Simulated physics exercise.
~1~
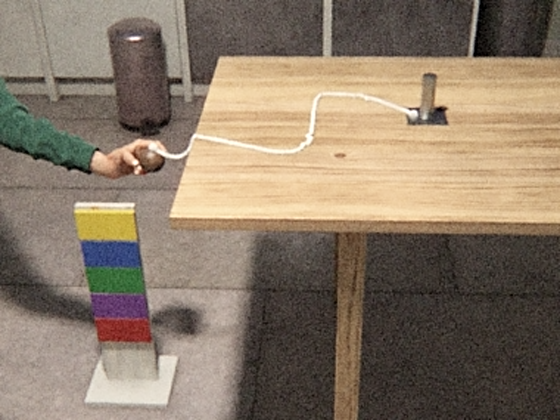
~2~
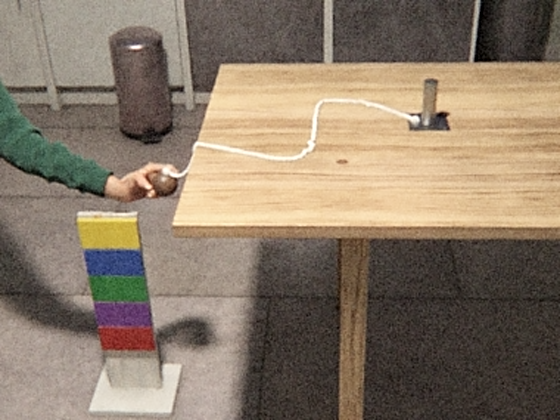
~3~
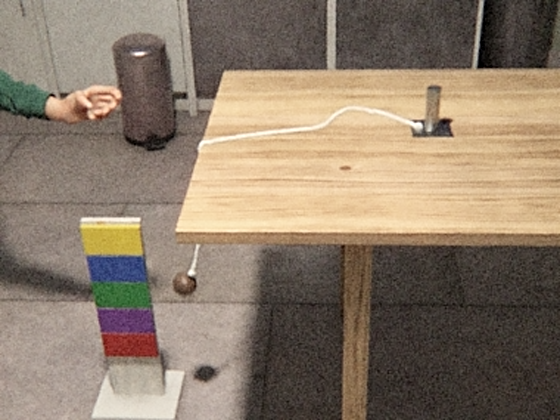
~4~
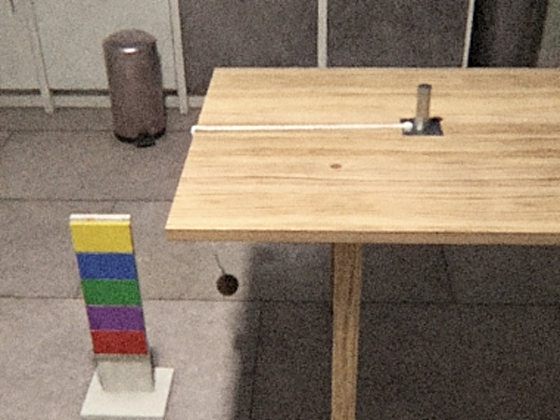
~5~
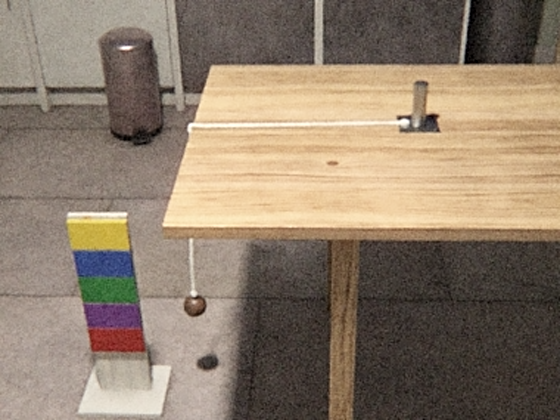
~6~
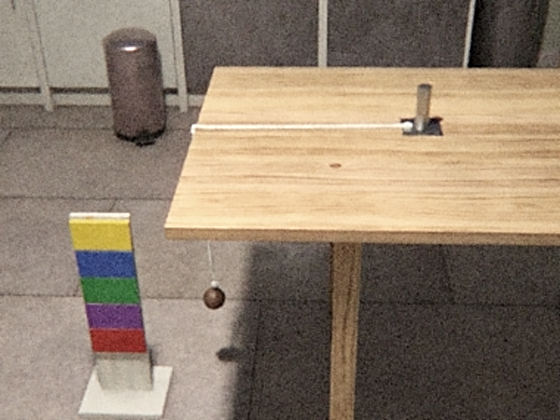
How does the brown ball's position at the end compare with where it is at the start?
At the start the ball is held in a hand just off the left end of the table, near tabletop height. At the end it hangs on its cord lower down and farther right, below the table edge and about level with the purple band.
